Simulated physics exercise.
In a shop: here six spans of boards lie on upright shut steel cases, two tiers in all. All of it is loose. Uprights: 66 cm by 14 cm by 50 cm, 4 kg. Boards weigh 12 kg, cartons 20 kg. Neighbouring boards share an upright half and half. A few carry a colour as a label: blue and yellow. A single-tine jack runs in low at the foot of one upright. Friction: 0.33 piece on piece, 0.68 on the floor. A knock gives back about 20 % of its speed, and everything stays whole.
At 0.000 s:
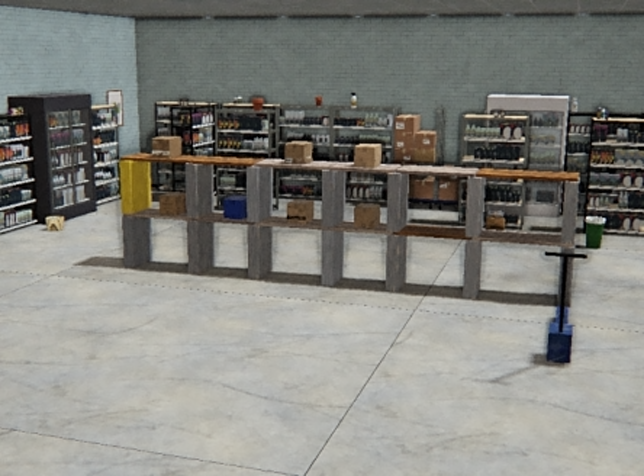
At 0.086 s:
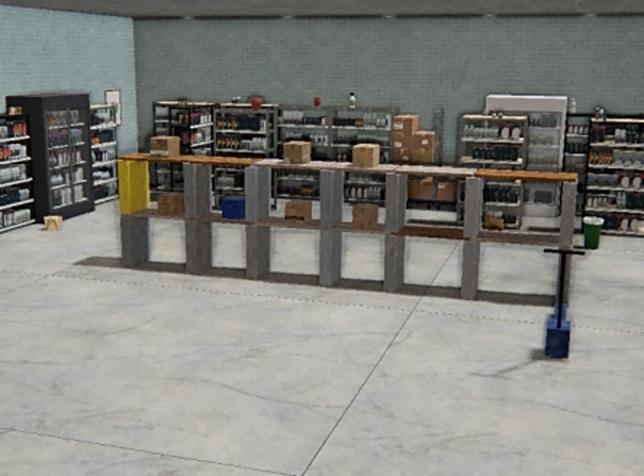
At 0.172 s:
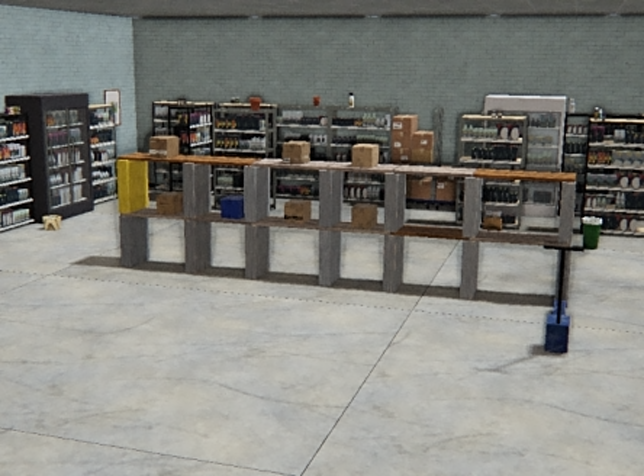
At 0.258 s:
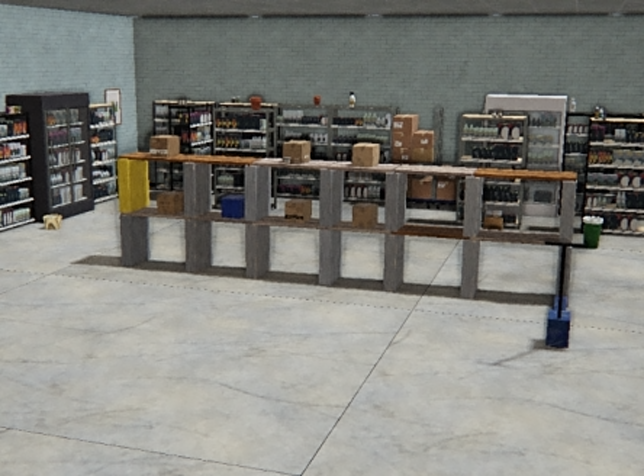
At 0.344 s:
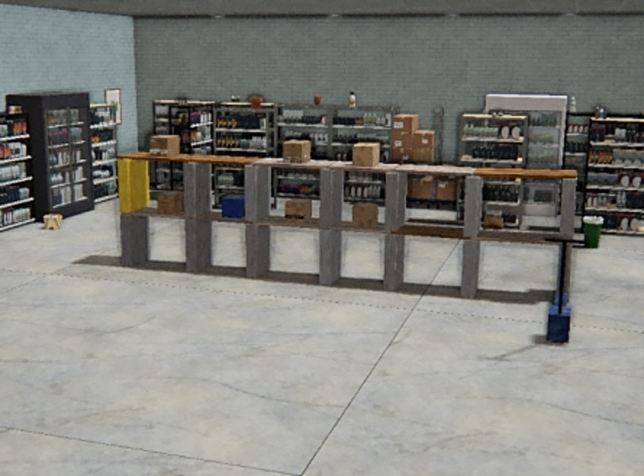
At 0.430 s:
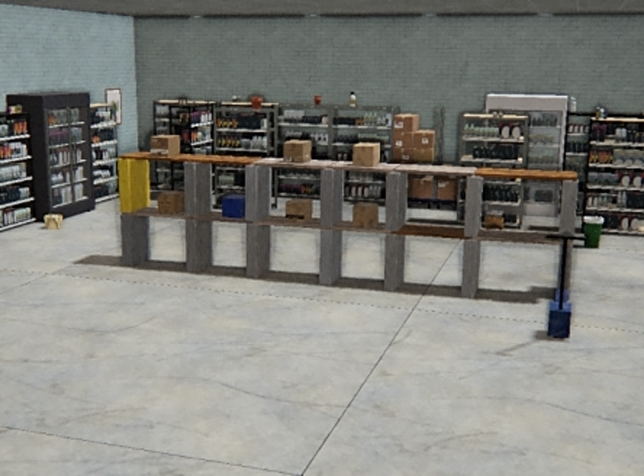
In a storeroom lined with stocked shelves, a blue jack with a dark upright handle slides slowly away from the viewer to the right end of a long two-tier rack holding boxes, which shows little visible movement.
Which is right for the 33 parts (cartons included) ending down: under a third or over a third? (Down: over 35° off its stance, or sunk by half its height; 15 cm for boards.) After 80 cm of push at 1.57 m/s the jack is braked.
Under a third of them.
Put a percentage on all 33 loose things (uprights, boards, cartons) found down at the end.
About 0 per cent.
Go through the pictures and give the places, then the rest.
In the first frame (we follow the side turned to the camera), jack tip (569, 312) 39 cm short; yellow upright (141, 185); blue carton (233, 210); no piece has moved.
The second frame shows jack tip (567, 309) 26 cm short; yellow upright (139, 185).
The third frame shows jack tip (566, 305) 12 cm short; yellow upright (138, 184).
The fourth frame shows jack tip (567, 301) 13 mm in; yellow upright (139, 184).
The fifth frame shows jack tip (567, 297) 15 cm in; yellow upright (139, 184); 2 stirred so far.
The sixth frame shows jack tip (568, 294) 28 cm in; yellow upright (139, 183); blue carton (231, 208); 3 stirred so far.
Around 0.54 s, none of the 33 pieces down, 4 disturbed.
Finally (1.8 s), none of the 33 pieces down, 4 disturbed; yellow upright unmoved; blue carton unmoved. That is 0 per cent. Seen by the last camera, middles, yellow upright near (134, 183), blue carton near (236, 206).
